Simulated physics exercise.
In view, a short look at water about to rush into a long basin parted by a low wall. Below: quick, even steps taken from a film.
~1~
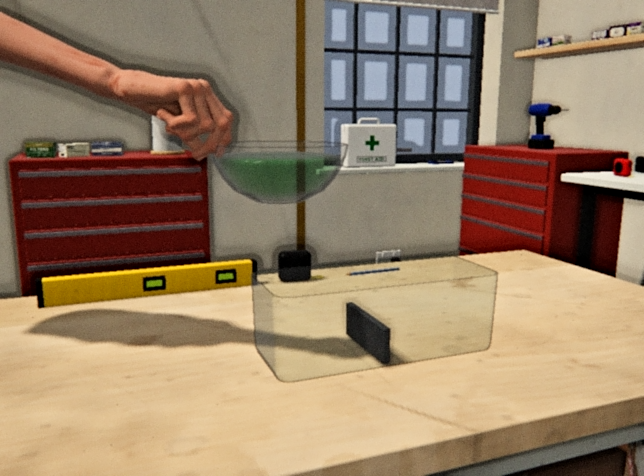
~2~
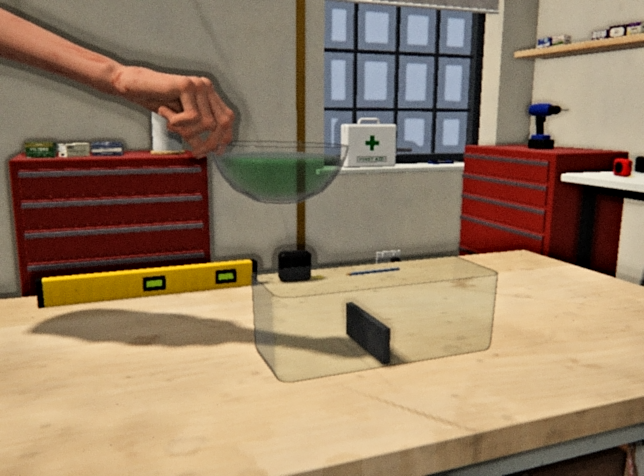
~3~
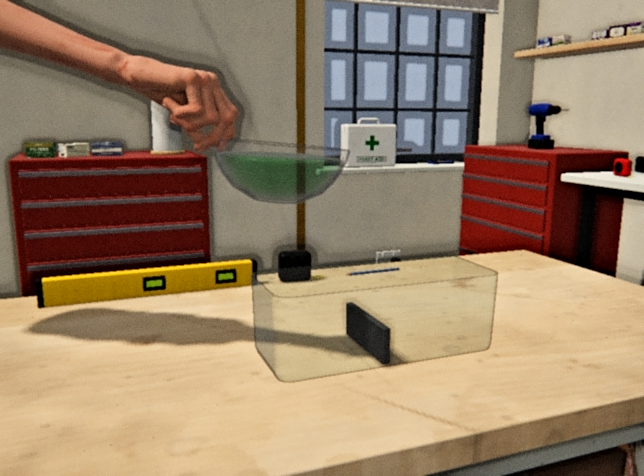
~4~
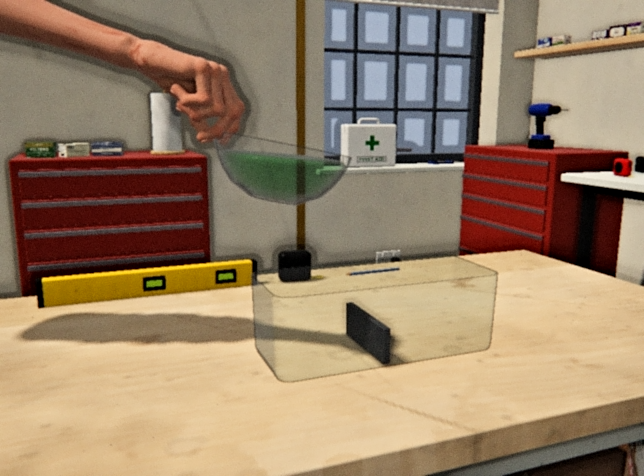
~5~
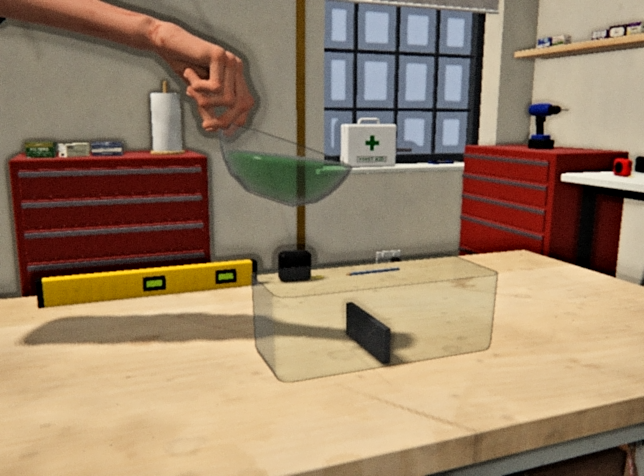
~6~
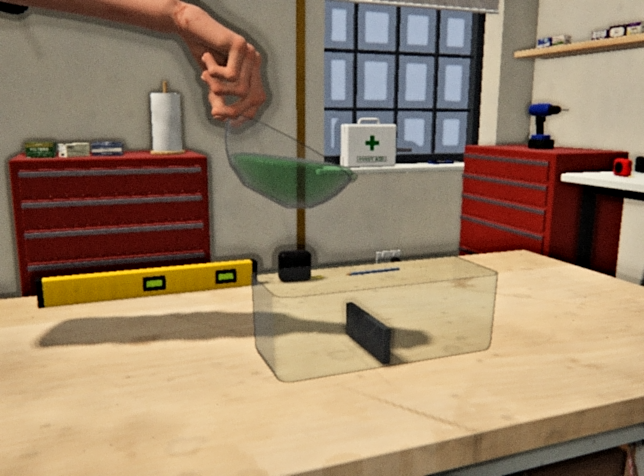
In a workshop, a hand steadily tilts a clear bowl of green liquid to the right.
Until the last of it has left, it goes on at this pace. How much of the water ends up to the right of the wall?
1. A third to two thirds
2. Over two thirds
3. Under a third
1.
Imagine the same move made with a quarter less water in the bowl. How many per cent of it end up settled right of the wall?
Close to 55 per cent.
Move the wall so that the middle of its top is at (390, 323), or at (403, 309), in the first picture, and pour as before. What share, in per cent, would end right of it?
Record: Case 1 near 30 %, case 2 near 5 %.
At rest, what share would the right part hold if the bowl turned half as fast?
About 75 in a hundred.
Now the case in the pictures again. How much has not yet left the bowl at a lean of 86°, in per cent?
Around 15 percent remains.
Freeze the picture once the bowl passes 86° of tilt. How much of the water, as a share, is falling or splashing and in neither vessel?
45 per cent.
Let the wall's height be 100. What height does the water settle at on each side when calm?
Left side 30 percent, right side 40 percent.
A moment on, the bowl is tipped on its side and 13 per cent is still to pour, 3 is left of the wall and 40 right of it.
Next, the bowl is tipped on its side and 0 per cent is still to pour, 33 is left of the wall and 56 right of it.
Then the bowl is tipped on its side and 0 per cent is still to pour, 36 is left of the wall and 58 right of it.
Later the bowl is tipped on its side and 0 per cent is still to pour, 37 is left of the wall and 58 right of it.
At rest 37 per cent lies left of the wall, 58 right of it and 5 outside.
